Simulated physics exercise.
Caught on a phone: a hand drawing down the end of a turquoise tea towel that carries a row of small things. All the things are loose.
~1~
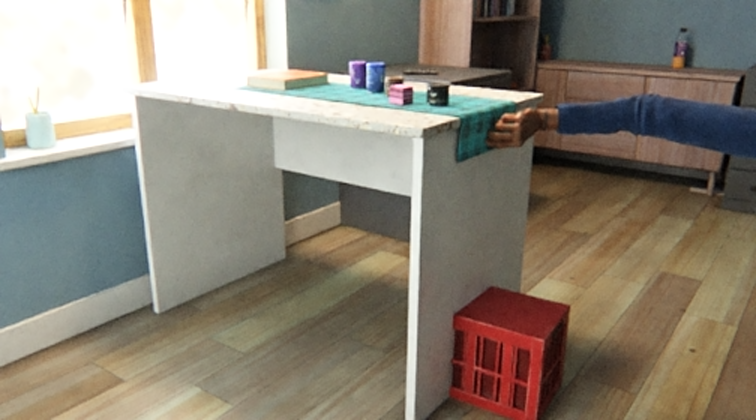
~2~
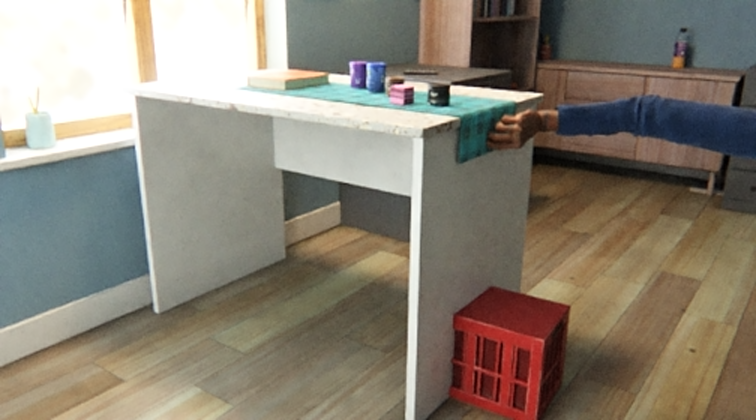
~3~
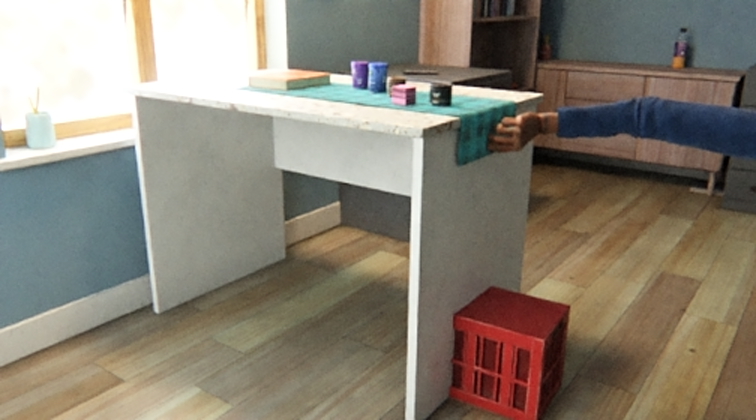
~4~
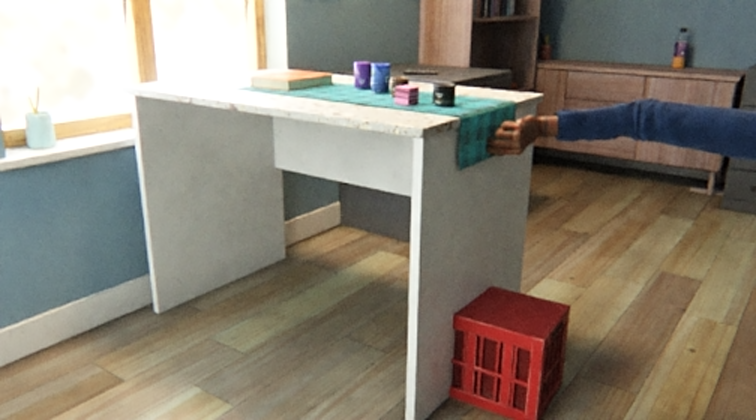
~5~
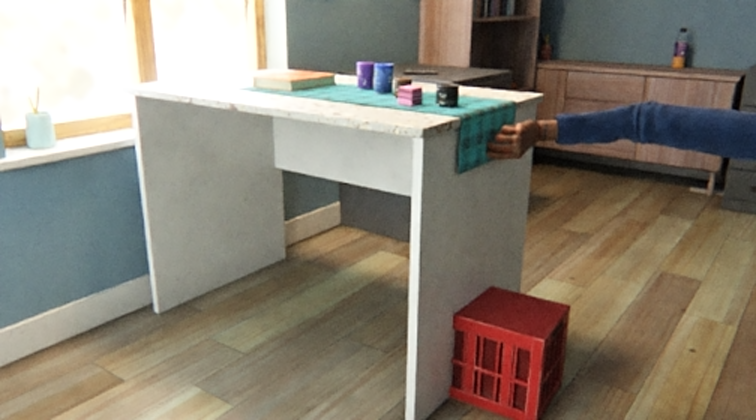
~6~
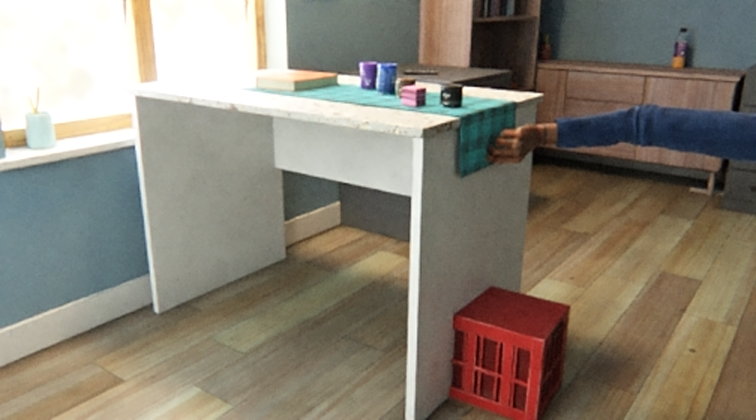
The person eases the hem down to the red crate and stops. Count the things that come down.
The answer is four.
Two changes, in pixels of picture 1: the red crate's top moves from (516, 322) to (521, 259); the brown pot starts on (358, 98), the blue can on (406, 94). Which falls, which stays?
The brown pot remains up, the blue can does not fall.
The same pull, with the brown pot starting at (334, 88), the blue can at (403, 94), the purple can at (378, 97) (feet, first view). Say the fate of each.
The brown pot does not fall, the blue can tumbles off, the purple can tumbles off.
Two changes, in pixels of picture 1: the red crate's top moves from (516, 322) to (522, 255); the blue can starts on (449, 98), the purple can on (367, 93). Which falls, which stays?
The blue can goes over, the purple can does not fall.
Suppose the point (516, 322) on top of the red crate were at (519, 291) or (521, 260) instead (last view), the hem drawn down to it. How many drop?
In that case 3 and 2.
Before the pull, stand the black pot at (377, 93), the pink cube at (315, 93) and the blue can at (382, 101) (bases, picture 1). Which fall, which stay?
The black pot goes over, the pink cube remains up, the blue can goes over.
Early on, hem near (486, 223); black pot gone.
Midway, hem near (484, 282); black pot, pink cube and brown pot gone.
Finally, hem on the crate; black pot, pink cube, brown pot and blue can gone. Over the edge go four.
